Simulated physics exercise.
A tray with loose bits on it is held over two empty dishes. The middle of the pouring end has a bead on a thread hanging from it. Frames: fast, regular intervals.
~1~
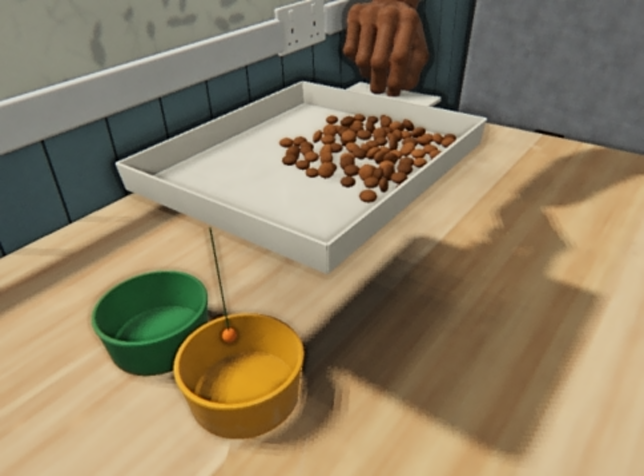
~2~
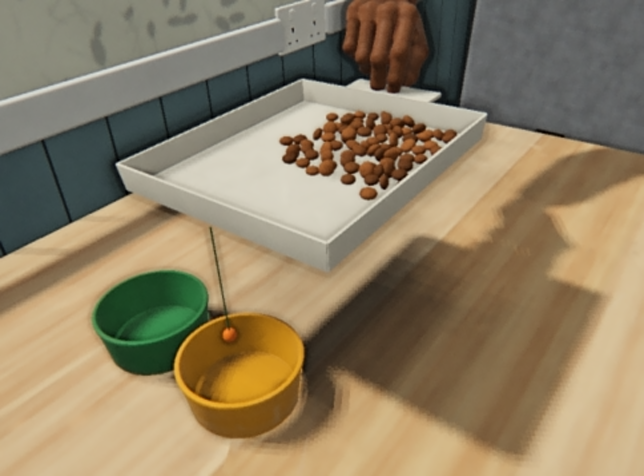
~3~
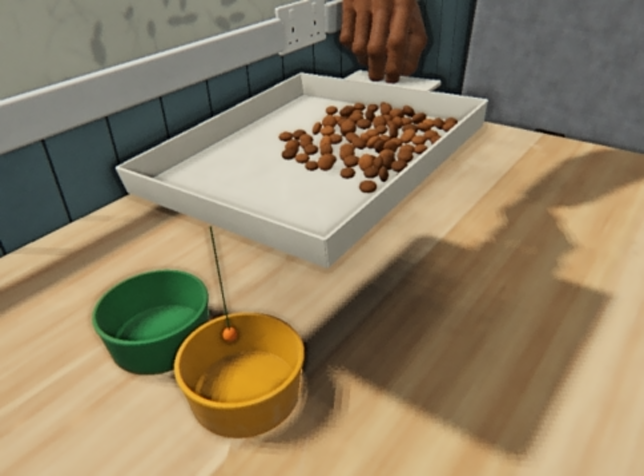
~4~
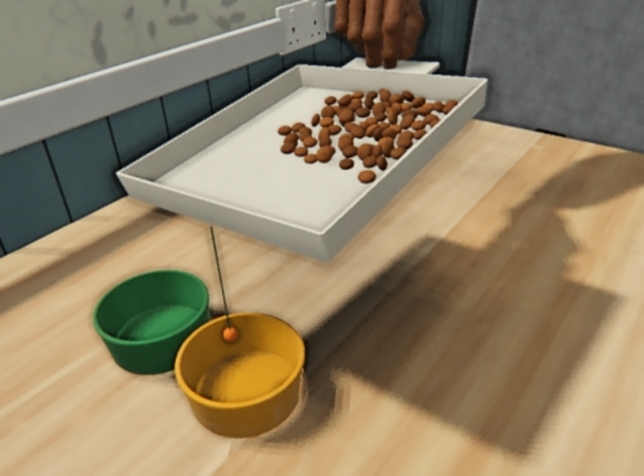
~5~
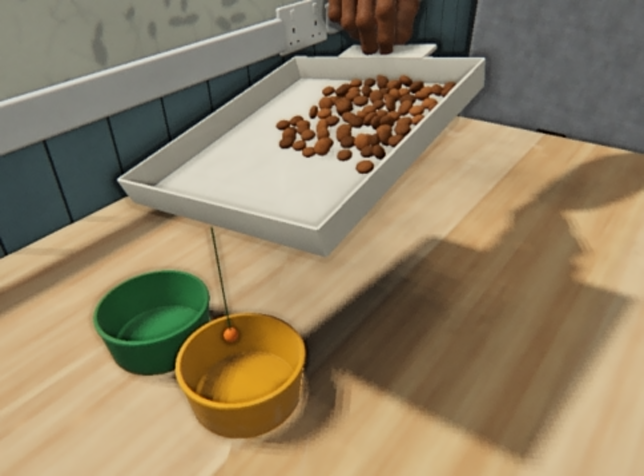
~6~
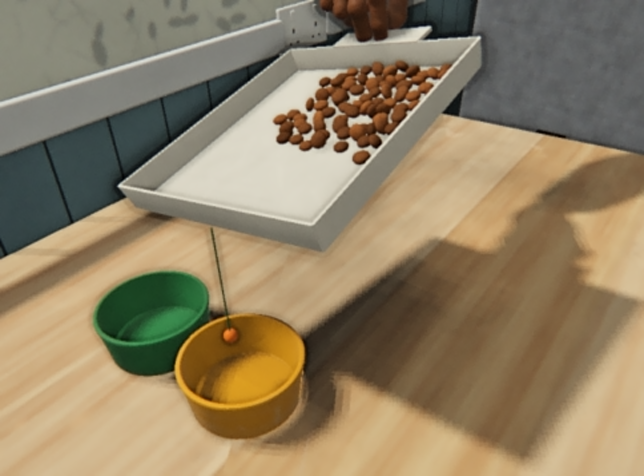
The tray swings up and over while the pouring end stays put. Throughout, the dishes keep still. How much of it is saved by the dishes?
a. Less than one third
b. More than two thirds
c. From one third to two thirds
b.
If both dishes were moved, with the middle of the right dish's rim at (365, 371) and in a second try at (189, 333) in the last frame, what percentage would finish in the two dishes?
0 %, 70 %.
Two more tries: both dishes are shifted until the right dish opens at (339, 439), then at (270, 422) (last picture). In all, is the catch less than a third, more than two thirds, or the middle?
Try one: Under a third. Try two: Under a third.
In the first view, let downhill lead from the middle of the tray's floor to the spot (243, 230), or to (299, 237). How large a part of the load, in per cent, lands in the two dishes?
Case one near 20 %; case two near 0 %.
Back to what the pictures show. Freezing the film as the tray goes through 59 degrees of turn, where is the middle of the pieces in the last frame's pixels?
I'd mark it close to (178, 187).
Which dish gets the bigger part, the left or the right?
Fuller at the end: The leftward dish.
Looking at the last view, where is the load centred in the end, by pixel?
Roughly at pixel (161, 335).
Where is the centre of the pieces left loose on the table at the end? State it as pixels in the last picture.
Estimate: About (182, 379).
Shortly afterwards, tray tipped steeply; all but a few on the tray; a little in the air.
Next, tray tipped right over; near half on the tray; near a third in the left dish; a little outside both; a little in the air.
Some moments later, tray tipped past a quarter turn; only a few in the right dish; the bulk in the left dish; a little outside both; only a few in the air.
In the end, tray tipped past a quarter turn; only a few in the right dish; the bulk in the left dish; a little outside both.
